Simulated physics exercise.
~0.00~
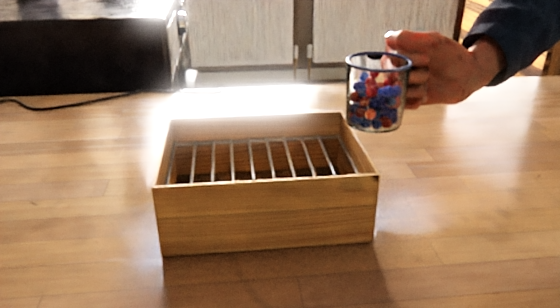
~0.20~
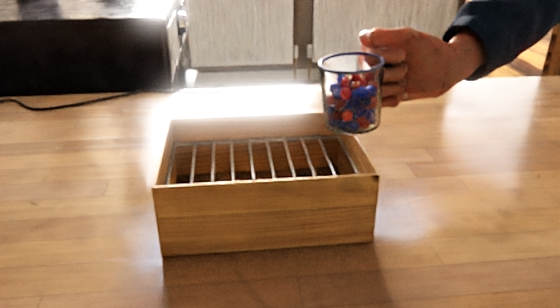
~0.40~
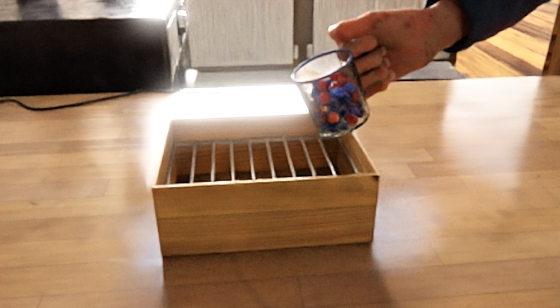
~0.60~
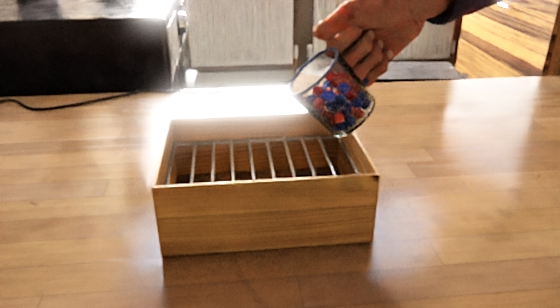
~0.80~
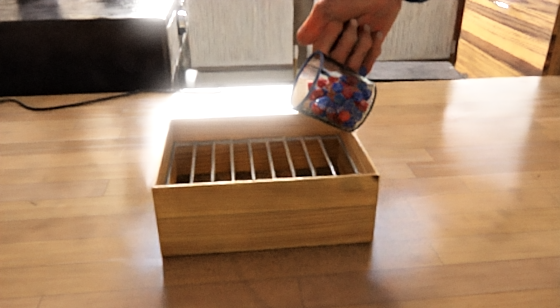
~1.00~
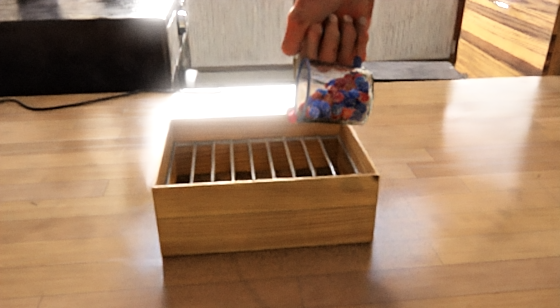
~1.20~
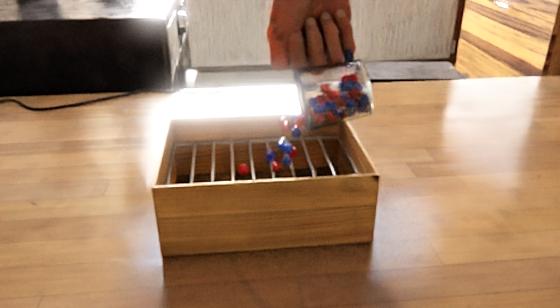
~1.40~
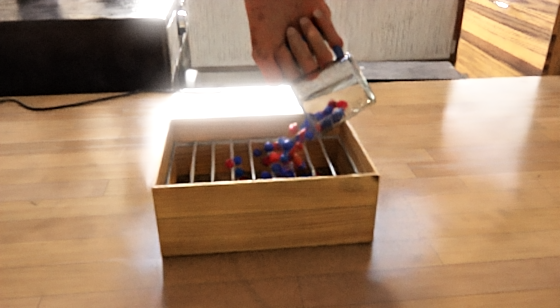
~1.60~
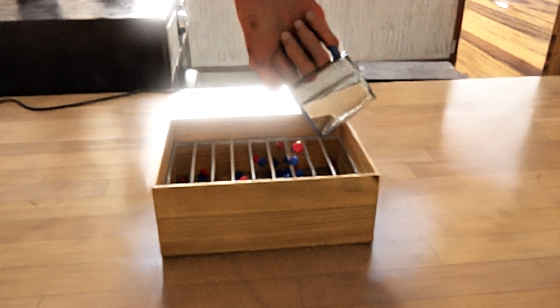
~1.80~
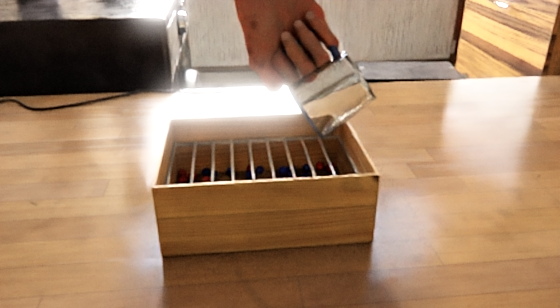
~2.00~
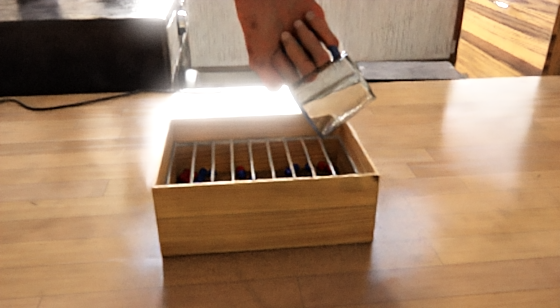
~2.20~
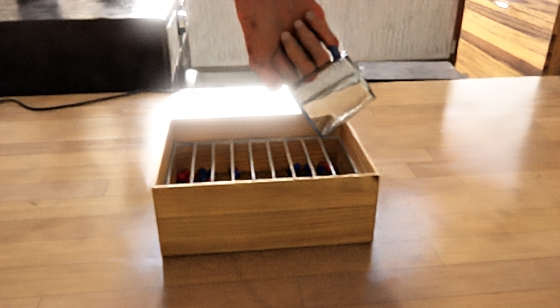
A hand holds a clear cup of small blue and red pieces above an open wooden box fitted with a row of metal wires. The box sits on a light wooden table, seen from the front and slightly above, with bright glare behind it. The hand carries the cup left over the box's right side and tips it onto its side. The pieces tumble out to the left onto the wires, and both colours slip through the gaps. The cup ends empty, mouth down in the still hand, with all the pieces lying beneath the bare wires.
